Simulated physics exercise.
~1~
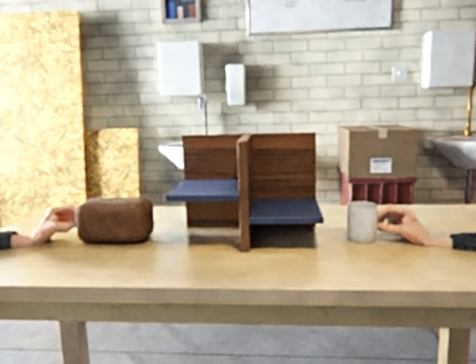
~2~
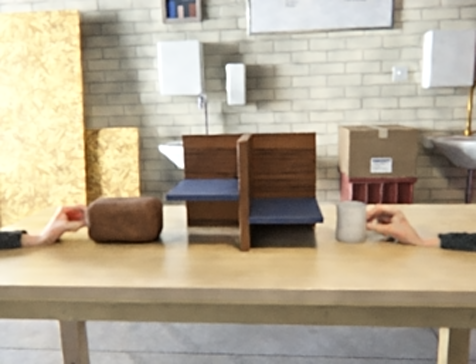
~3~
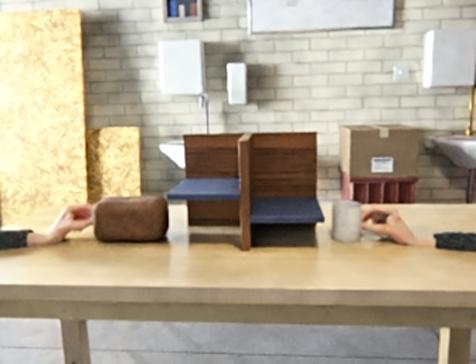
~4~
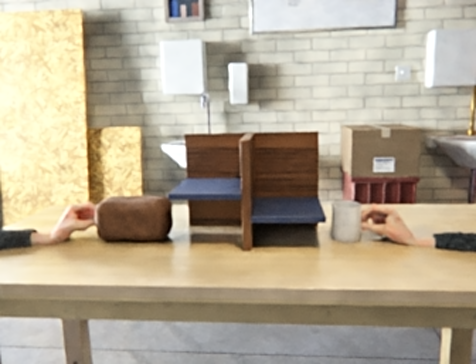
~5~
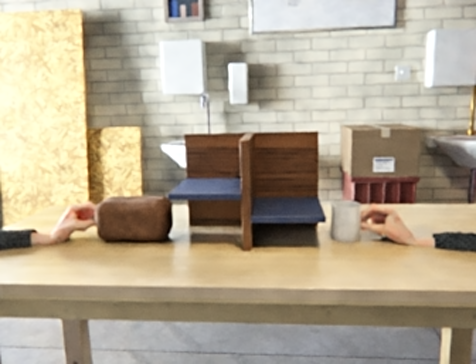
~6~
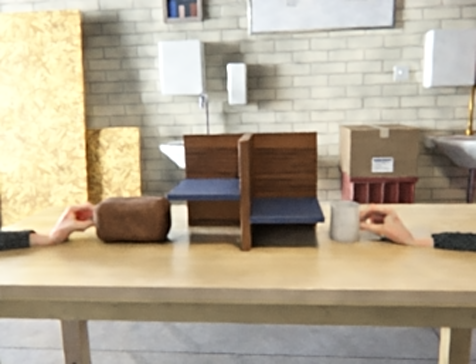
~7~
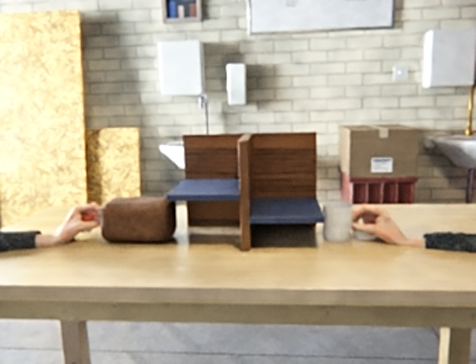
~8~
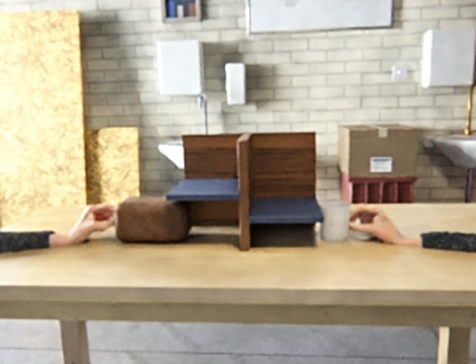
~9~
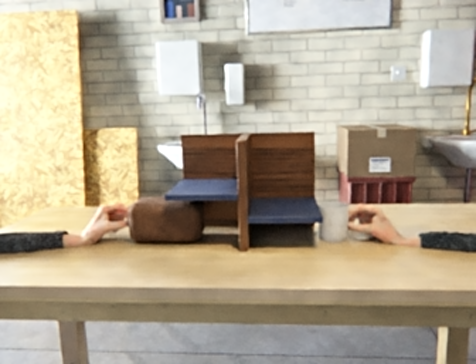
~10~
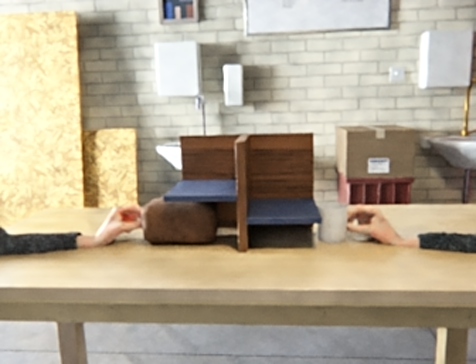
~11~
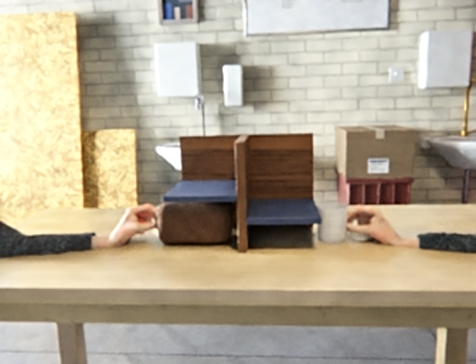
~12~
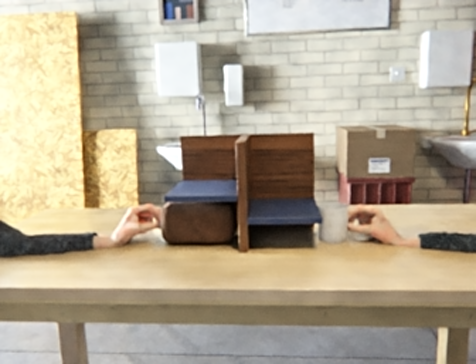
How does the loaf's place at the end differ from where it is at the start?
At the start the loaf sits out on the table to the left of the shelf. By the end it is farther right, tucked under the left blue ledge.
